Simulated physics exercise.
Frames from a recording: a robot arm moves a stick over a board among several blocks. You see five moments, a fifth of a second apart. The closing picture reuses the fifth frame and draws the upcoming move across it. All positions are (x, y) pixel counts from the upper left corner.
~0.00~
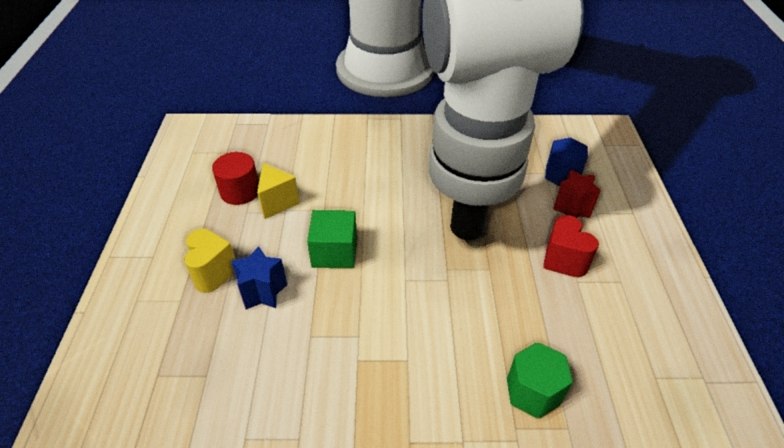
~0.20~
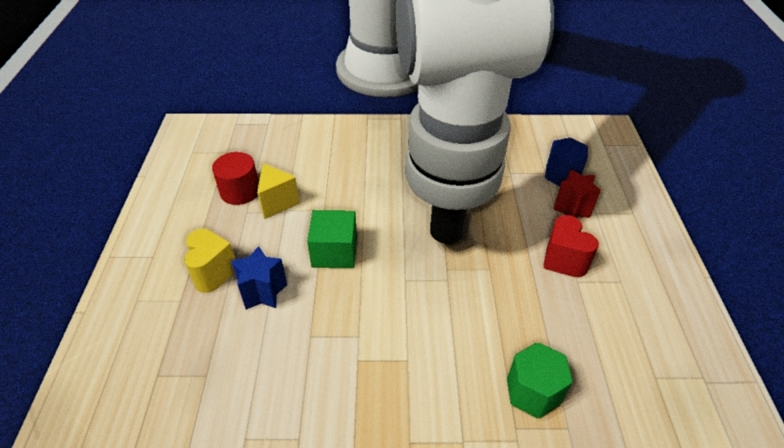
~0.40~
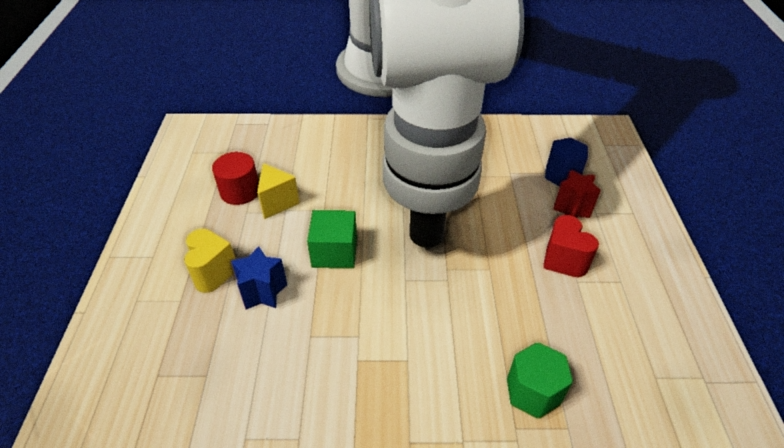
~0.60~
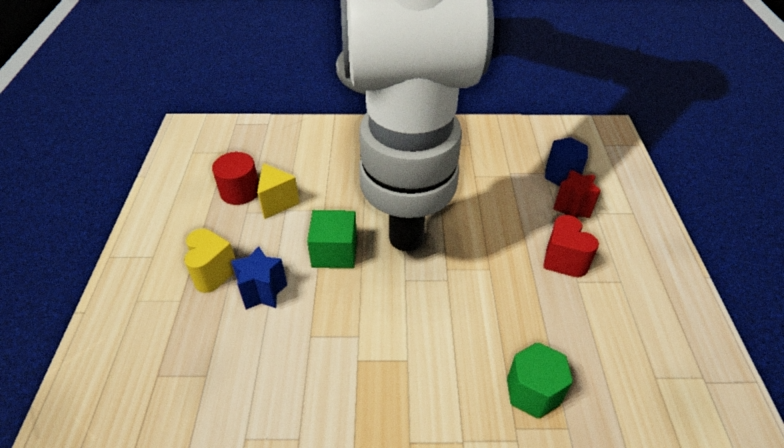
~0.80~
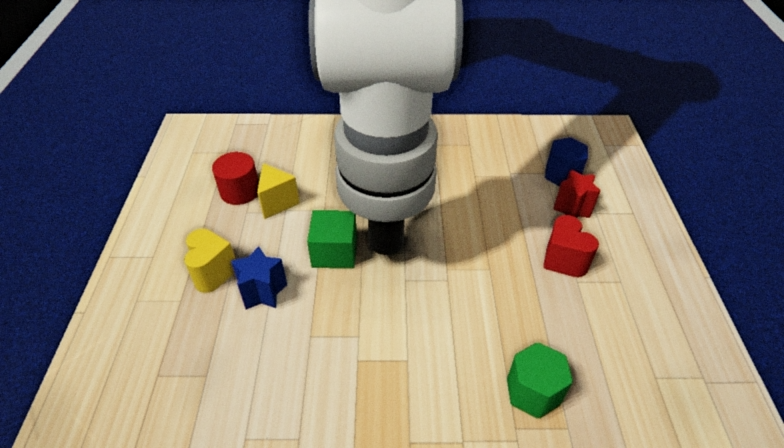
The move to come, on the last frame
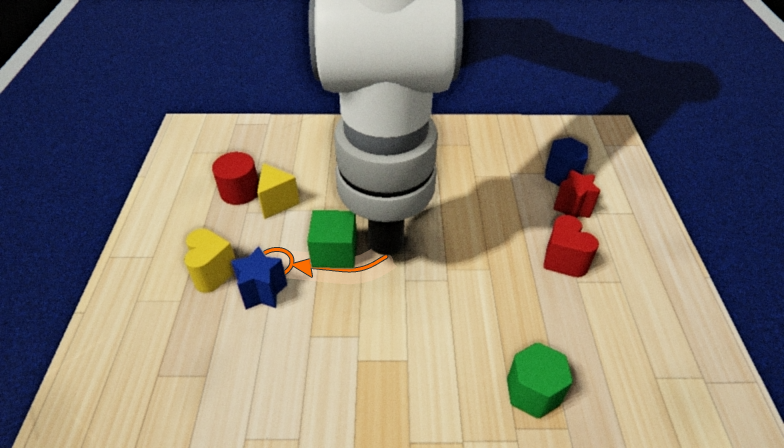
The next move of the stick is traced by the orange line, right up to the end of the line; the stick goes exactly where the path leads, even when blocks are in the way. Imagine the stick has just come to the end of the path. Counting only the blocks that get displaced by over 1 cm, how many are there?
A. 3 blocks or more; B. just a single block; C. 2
My answer is option B.
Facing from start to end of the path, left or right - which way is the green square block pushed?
Heads right.
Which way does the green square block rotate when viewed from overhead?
From above, the green square block will be seen to turn clockwise.
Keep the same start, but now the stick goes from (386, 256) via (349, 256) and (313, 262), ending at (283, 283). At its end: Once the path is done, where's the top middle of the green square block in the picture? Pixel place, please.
At pixel (268, 222).
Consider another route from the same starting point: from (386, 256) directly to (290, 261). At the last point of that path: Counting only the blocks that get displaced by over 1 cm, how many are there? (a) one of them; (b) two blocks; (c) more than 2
My answer is option a.
The drawn path runs from (386, 256) through (352, 270) and (313, 267) to (275, 263).
The first path, step by step. One third of the way, stick (349, 256); green square block (318, 224), turned 25° clockwise.
Two thirds of the way, stick (310, 253); green square block (294, 213), turned 70° clockwise.
At the end, stick (271, 249); blue star block not moved; green square block (283, 207), turned 95° clockwise.
